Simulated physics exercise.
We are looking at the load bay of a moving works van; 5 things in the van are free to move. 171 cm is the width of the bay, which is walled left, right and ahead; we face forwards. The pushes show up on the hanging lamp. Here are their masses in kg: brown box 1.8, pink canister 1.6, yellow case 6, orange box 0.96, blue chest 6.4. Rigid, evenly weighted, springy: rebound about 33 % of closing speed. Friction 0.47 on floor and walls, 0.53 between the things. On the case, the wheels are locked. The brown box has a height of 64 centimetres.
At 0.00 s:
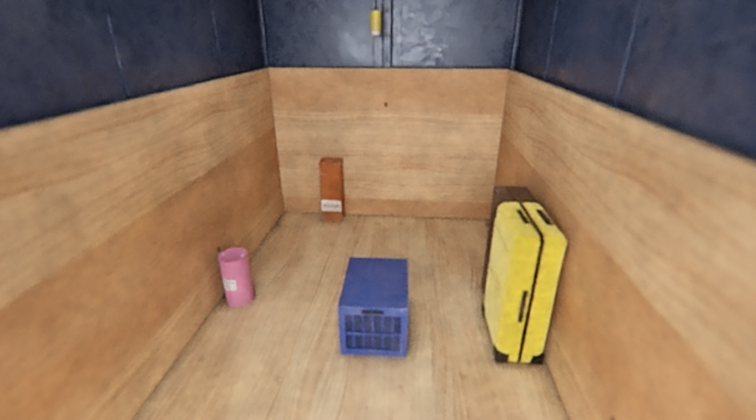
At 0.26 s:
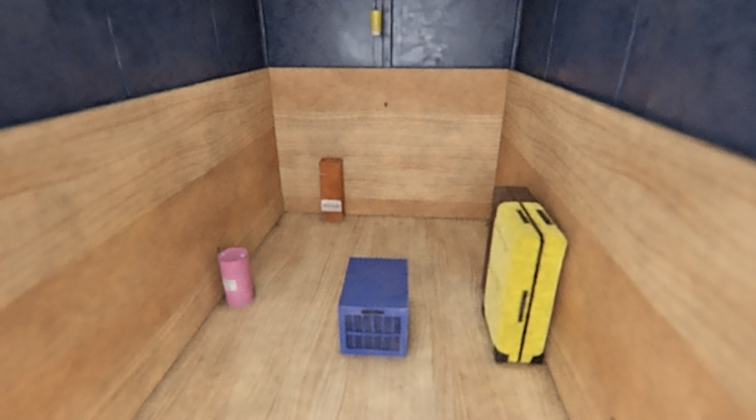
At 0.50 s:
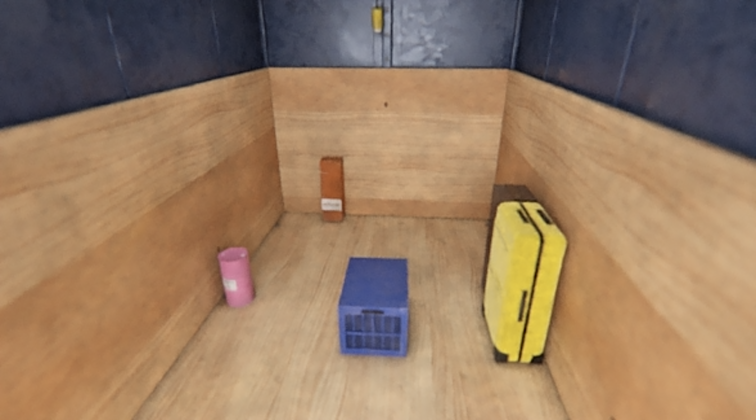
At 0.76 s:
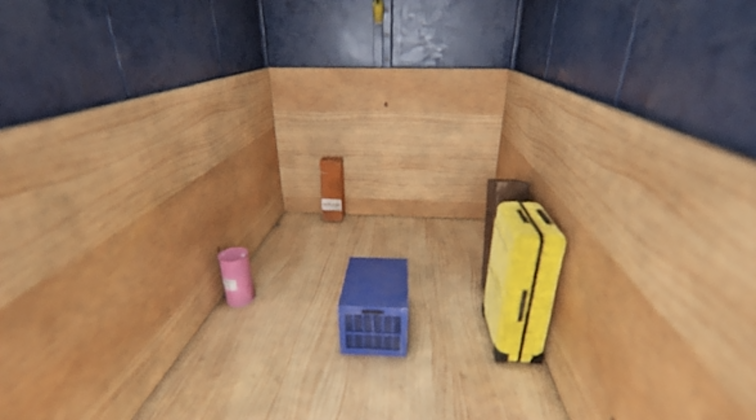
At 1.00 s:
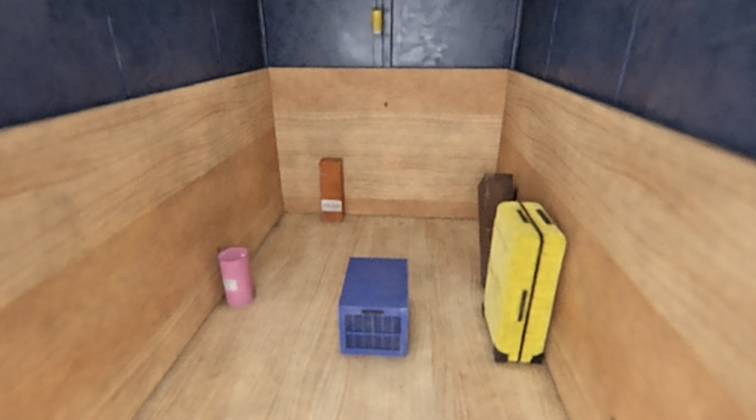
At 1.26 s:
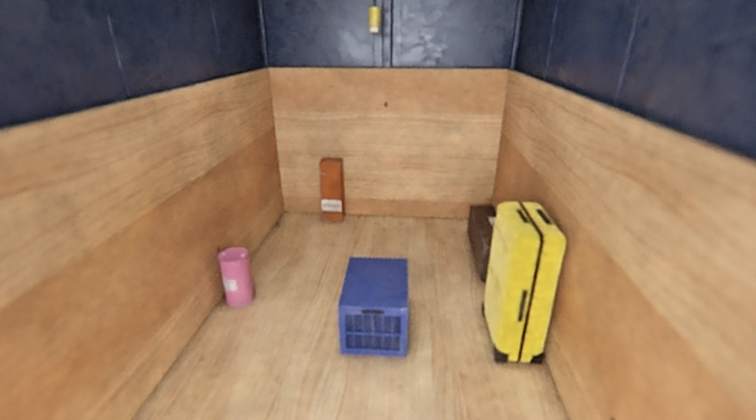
The brown box behind the yellow case tipped away toward the far end of the van and ended up on its side, while the pink canister, blue chest, orange box and yellow case stayed put.
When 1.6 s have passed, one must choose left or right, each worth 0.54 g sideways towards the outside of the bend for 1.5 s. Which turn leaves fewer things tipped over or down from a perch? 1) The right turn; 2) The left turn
The left turn.
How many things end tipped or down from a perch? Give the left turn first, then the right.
Heading left gives 2 while heading right gives 3.
Turning left. Around 2.16 s, push 0.54 g right; brown box on its side near (493, 240); pink canister shifted 4 cm near (244, 277); orange box at 30° to upright.
Around 2.66 s, push 0.54 g right; brown box on its side near (493, 240); pink canister shifted 24 cm near (280, 279); orange box on its side.
Around 2.86 s, push 0.52 g right; brown box on its side near (493, 240); pink canister shifted 37 cm near (303, 280); orange box on its side.
Finally (3.7 s), on their side or leaning hard in the van, brown box and orange box; not toppled but over 15 cm from the start, pink canister and blue chest; yellow case still in place (within 15 cm). Final places as that camera would see them, brown box near (493, 240), pink canister near (329, 282).
Turning right instead, brown box, yellow case and orange box tipped over or down from a perch, 3 of 5 in all.
